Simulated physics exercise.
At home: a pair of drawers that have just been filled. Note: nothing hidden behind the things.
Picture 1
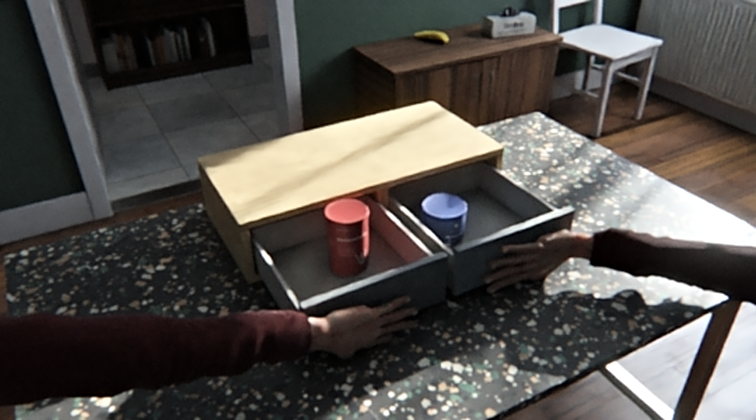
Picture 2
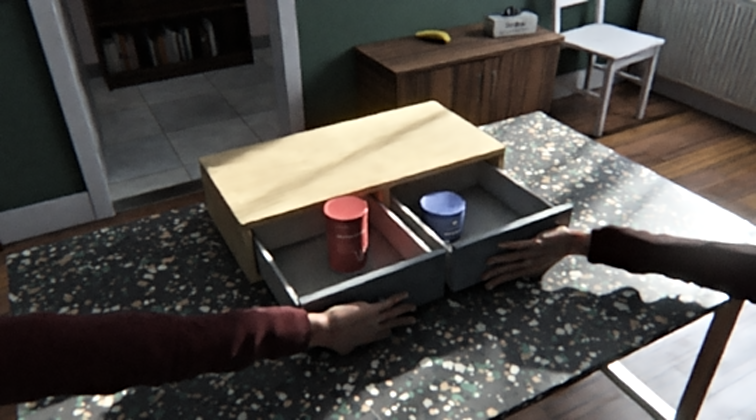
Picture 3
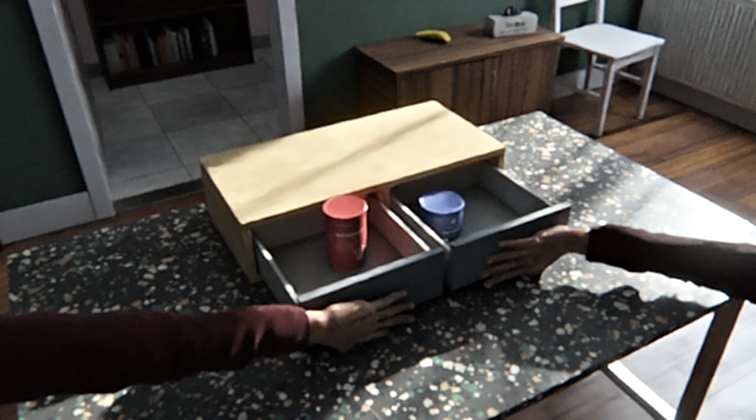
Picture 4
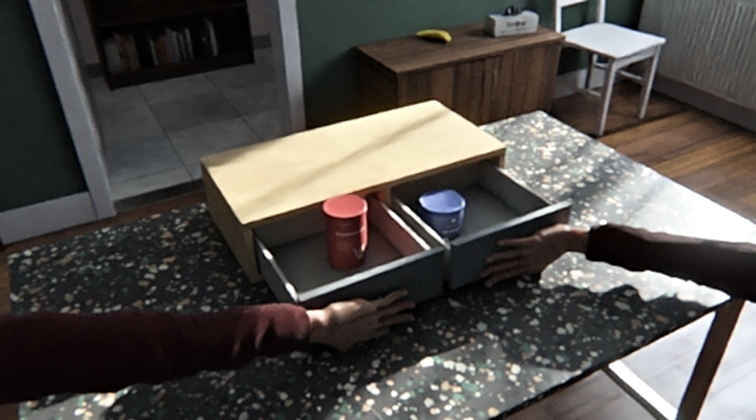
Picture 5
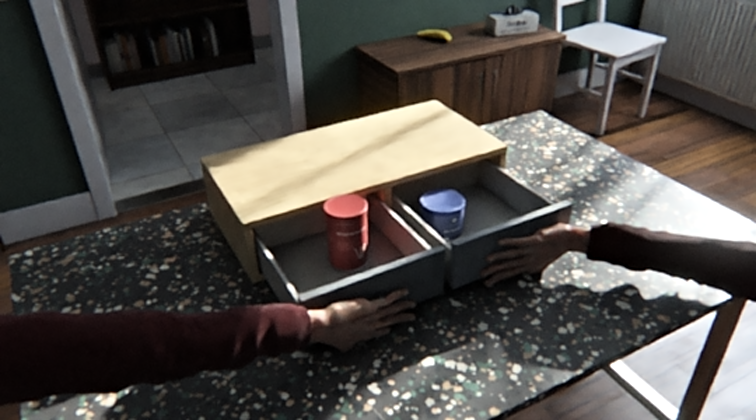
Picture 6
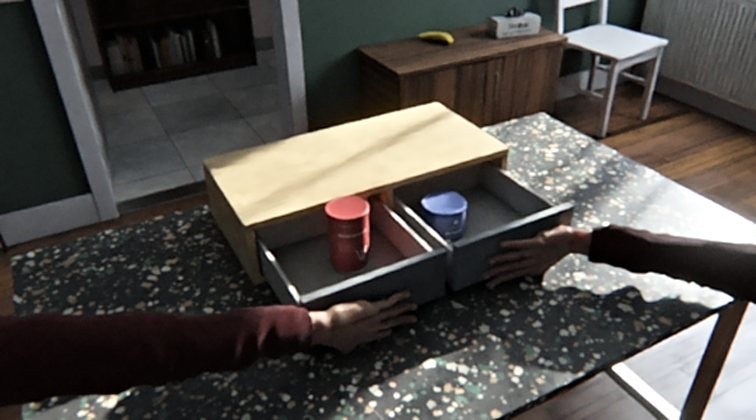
Two open grey drawers, the left holding a red pot and the right a blue tub, jut from a pale wooden chest on a dark speckled table, seen from above at its near side. Dark-red-sleeved arms reach in from both sides, hands on the drawer fronts, before a brown cabinet with a banana, a white chair and a doorway. Almost nothing moves; the view shifts very slightly while hands and drawers stay put.
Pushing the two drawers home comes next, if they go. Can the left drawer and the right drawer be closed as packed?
Recorded result: Left drawer cannot be shut, right drawer is fully closed.
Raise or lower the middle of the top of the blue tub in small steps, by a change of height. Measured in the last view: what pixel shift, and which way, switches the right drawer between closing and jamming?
8 pixels upward.
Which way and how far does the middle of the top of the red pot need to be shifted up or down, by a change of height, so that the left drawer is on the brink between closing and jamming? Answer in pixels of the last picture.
The switch happens after a shift of some 12 pixels down.
Then, 0.36 s past the last view, left drawer starting in; right drawer starting in.
Then, 0.60 s past the last view, left drawer about half in; right drawer about half in.
Then, 0.82 s past the last view, left drawer about half in; right drawer nearly in.
Finally, the left drawer stays ajar; the right drawer shuts flush.
